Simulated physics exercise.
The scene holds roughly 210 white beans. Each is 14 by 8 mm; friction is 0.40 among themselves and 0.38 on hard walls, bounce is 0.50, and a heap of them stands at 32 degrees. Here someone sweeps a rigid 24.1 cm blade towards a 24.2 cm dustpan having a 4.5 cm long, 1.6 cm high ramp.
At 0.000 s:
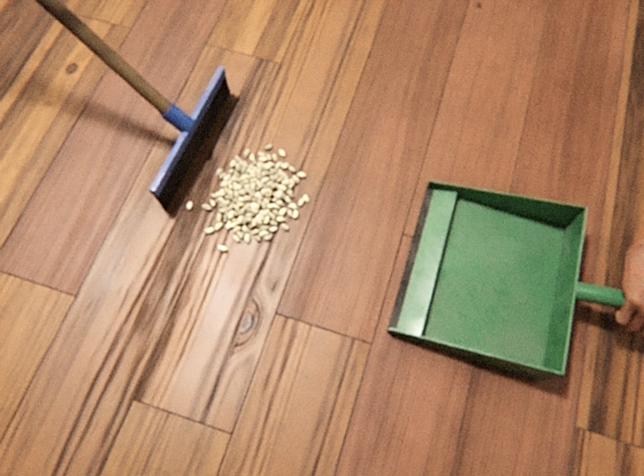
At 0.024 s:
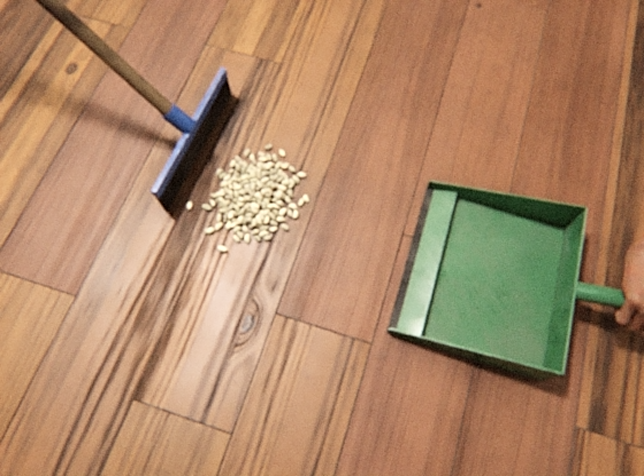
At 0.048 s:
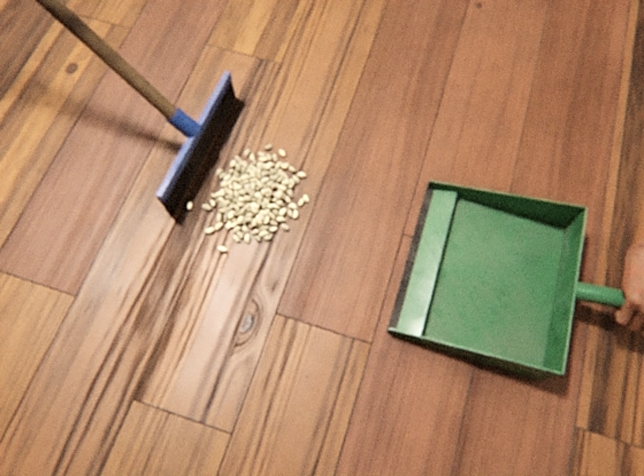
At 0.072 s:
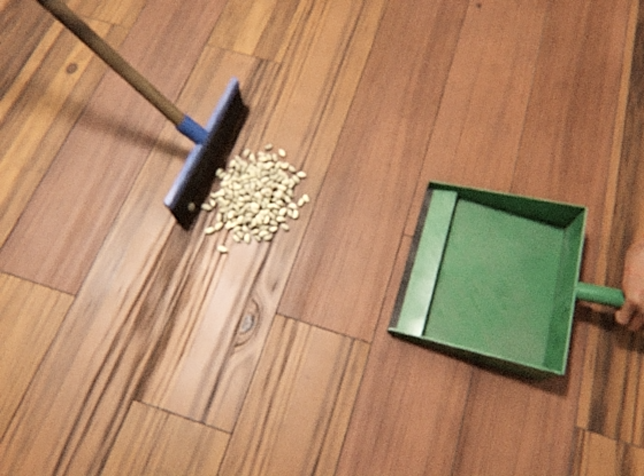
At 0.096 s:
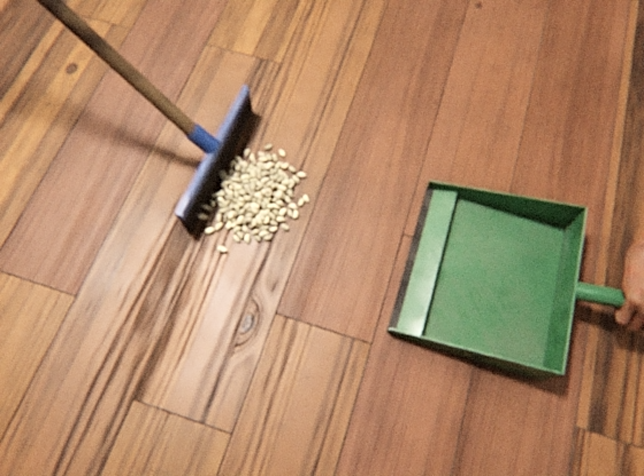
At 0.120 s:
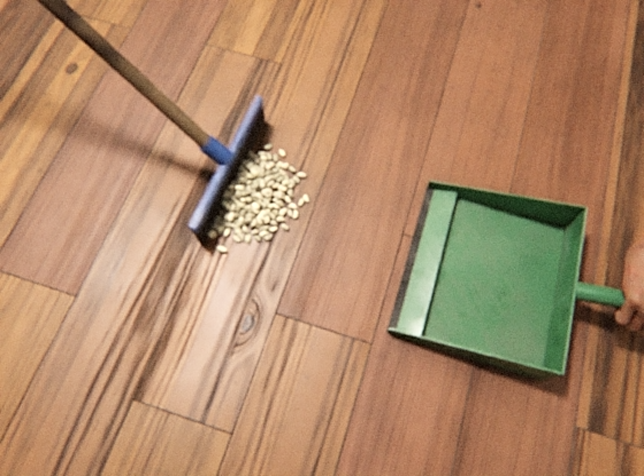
At the start, a blue blade on a wooden handle sits left of a small heap of white beans on a wood floor, while a hand holds a green dustpan at right. The blade slides right and slightly down, reaches the heap and pushes its near edge slightly, while the dustpan stays still.
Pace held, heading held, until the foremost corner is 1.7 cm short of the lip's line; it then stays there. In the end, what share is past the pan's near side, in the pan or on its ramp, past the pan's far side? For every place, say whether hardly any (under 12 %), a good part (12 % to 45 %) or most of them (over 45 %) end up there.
Near side: You'll see a middling helping of it there. Pan: You'll see a big helping of it there. Far side: You'll see just a dash of it there.
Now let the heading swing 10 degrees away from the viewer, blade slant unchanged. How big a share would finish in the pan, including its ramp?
Result: Close to 60 %, ramp counted.
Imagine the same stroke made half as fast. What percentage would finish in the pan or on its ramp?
About 35 per cent.
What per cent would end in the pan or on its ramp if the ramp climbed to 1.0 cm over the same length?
That would give something like 50 per cent.
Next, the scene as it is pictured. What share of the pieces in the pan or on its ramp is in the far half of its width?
Some 30 per cent.
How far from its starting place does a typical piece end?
Median: Approx. 30 cm.
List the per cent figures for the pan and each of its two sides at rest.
Near: 20; pan: 50; far: 5 (percent).
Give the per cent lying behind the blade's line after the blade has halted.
5 %.
After 0.25 s, middle of the blade 15 cm from the lip; 0 % over the lip, far side 5 %, near side 5 %.
Then, at 0.34 s, middle of the blade 6 cm from the lip; 0 % over the lip, far side 5 %, near side 15 %.
After 0.57 s, middle of the blade 2 cm from the lip; 50 % over the lip, far side 5 %, near side 20 %.
In the end, at 3.0 s, near side 20 %, pan 50 %, far side 5 %, in front of the lip or behind the blade 25 %.
